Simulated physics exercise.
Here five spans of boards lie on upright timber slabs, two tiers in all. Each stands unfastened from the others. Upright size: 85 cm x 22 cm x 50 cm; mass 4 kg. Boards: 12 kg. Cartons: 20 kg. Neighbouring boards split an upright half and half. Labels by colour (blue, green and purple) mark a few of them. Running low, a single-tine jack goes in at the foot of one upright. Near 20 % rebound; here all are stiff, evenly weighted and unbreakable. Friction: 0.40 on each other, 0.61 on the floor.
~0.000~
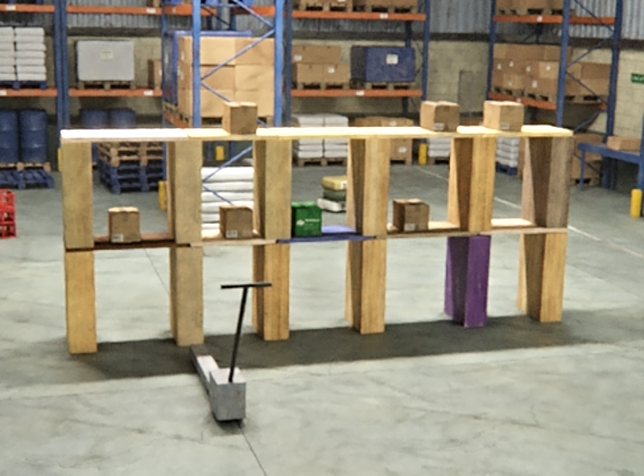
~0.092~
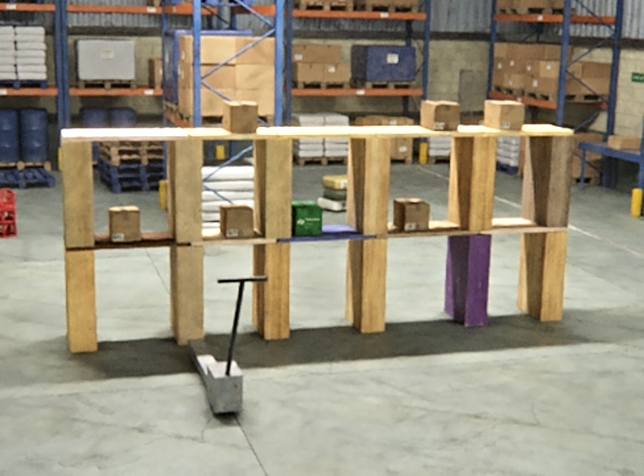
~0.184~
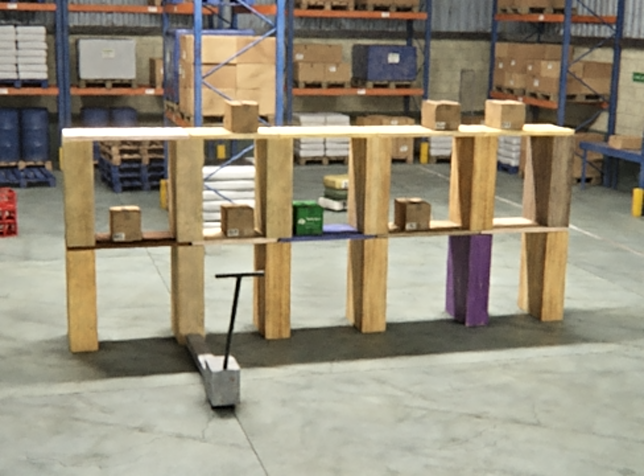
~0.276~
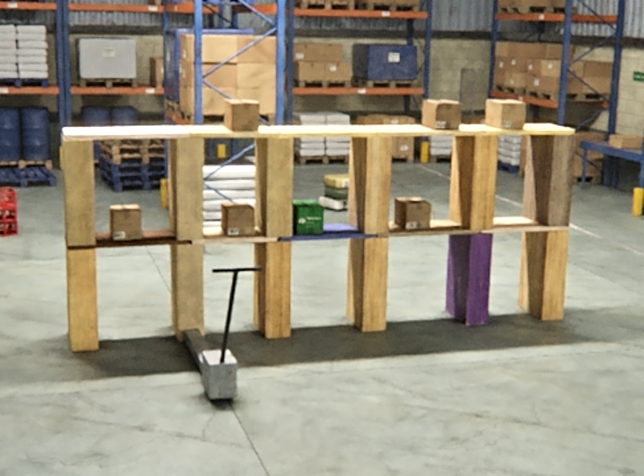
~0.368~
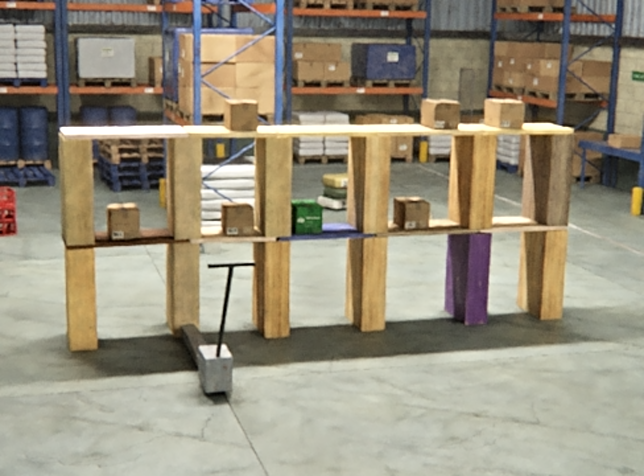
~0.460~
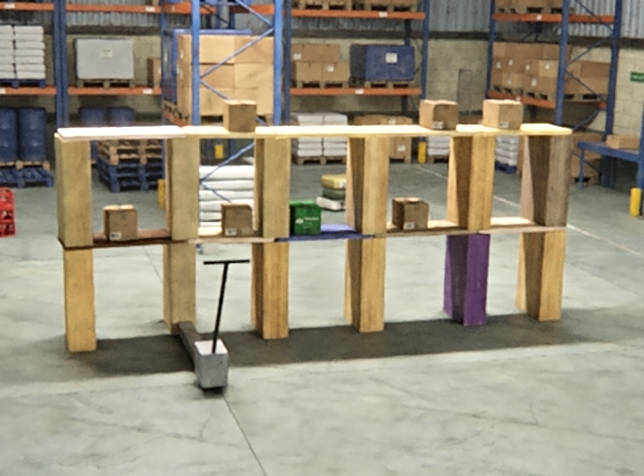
On a warehouse floor, a grey jack with a T-shaped handle slides slowly back towards a two-tier row of timber uprights and boards holding small cartons, one of them green. Its far end meets the second lower upright from the left, then the left-hand uprights and boards shift slightly leftward.
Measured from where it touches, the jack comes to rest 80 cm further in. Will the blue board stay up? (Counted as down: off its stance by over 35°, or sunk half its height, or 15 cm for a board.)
Yes.
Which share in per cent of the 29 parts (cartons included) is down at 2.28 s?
40 %.
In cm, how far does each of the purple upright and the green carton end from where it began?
Moved: Purple 0, green 0.
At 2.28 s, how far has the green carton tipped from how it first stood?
It's at some 0 degrees.
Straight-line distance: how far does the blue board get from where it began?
I'd say close to 0 cm away from its start.
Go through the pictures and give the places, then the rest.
In the first frame (we follow the side turned to the camera), jack tip (191, 350) 33 cm short; blue board (327, 239); purple upright (456, 276); green carton (309, 223); no piece has moved.
In the second frame, jack tip (190, 345) 21 cm short; blue board (327, 239).
In the third frame, jack tip (188, 340) 9 cm short; blue board (328, 238).
In the fourth frame, jack tip (186, 335) 34 mm in; blue board (328, 237); one has shifted.
In the fifth frame, jack tip (183, 330) 16 cm in; blue board (327, 237); 3 stirred so far.
In the sixth frame, jack tip (179, 327) 28 cm in; blue board (326, 238); purple upright (455, 274); green carton (308, 221); 9 stirred so far.
Around 1.00 s, none of the 29 pieces down, 12 disturbed; blue board unmoved.
Around 1.70 s, 4 of the 29 pieces down; blue board unmoved.
Around 2.28 s, 11 of the 29 pieces down; blue board unmoved.
Around 2.90 s, 13 of the 29 pieces down; blue board unmoved; green carton displaced 23 mm.
Finally (4.1 s), 13 of the 29 pieces down; blue board unmoved; green carton unmoved; purple upright unmoved. Seen by the last camera, middles, blue board near (319, 232), green carton near (305, 217).
